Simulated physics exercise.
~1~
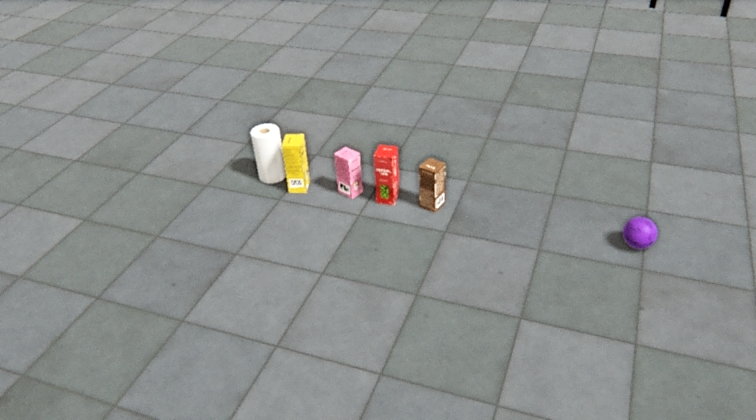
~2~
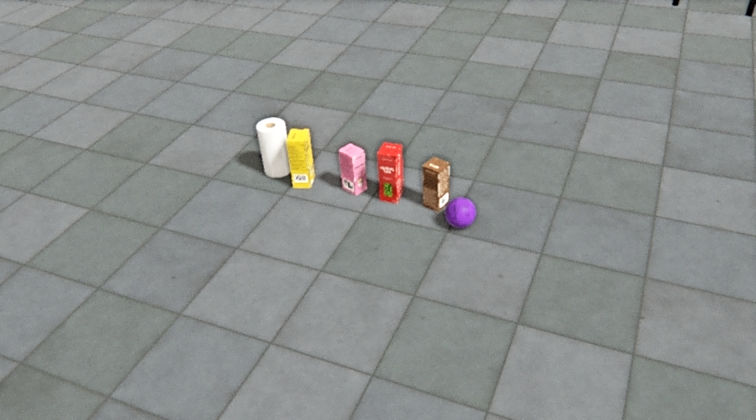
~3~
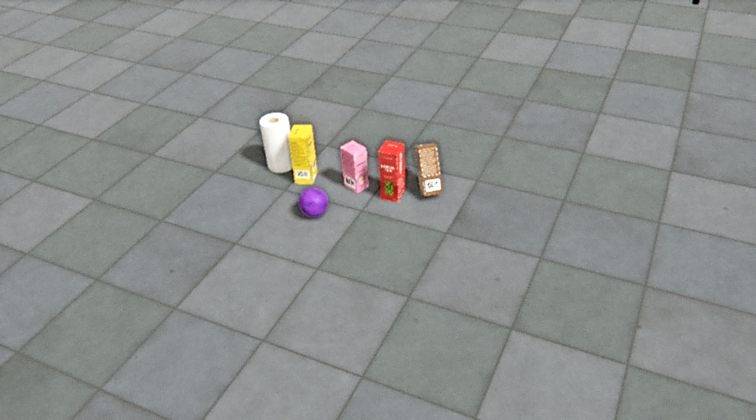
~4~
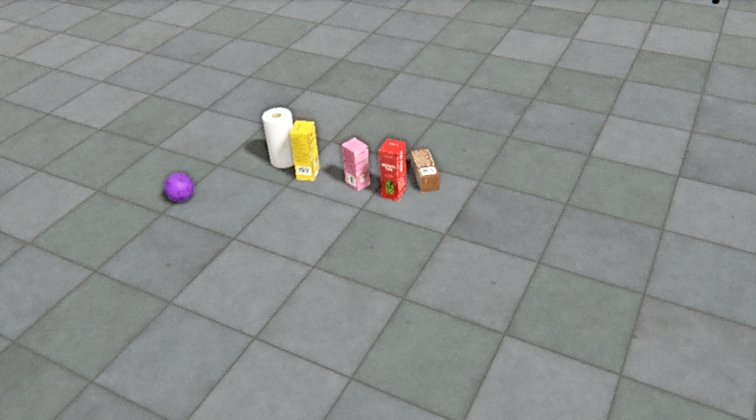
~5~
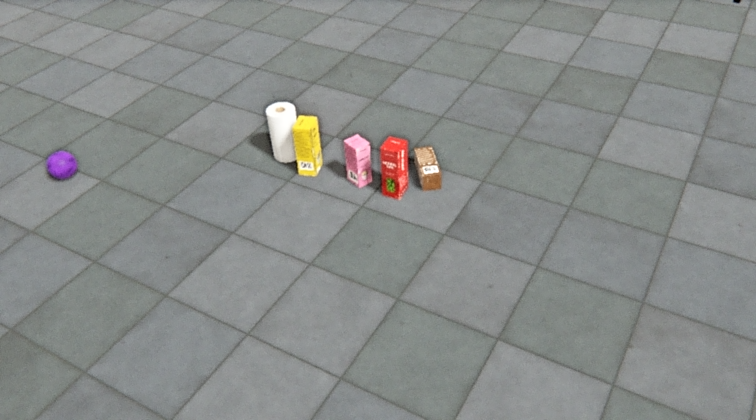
To begin with, a white roll and yellow, pink, red and brown cartons stand in a loose row on a grey tiled floor, with a purple ball off to the right. The ball rolls left until it is right beside the brown carton at the end of the row. As it travels on in front of the others, the brown carton leans back, then drops onto its side. The ball passes the yellow carton and continues toward the left edge. By the close, the ball is far left, the brown carton lies toppled, and the other four items still stand.
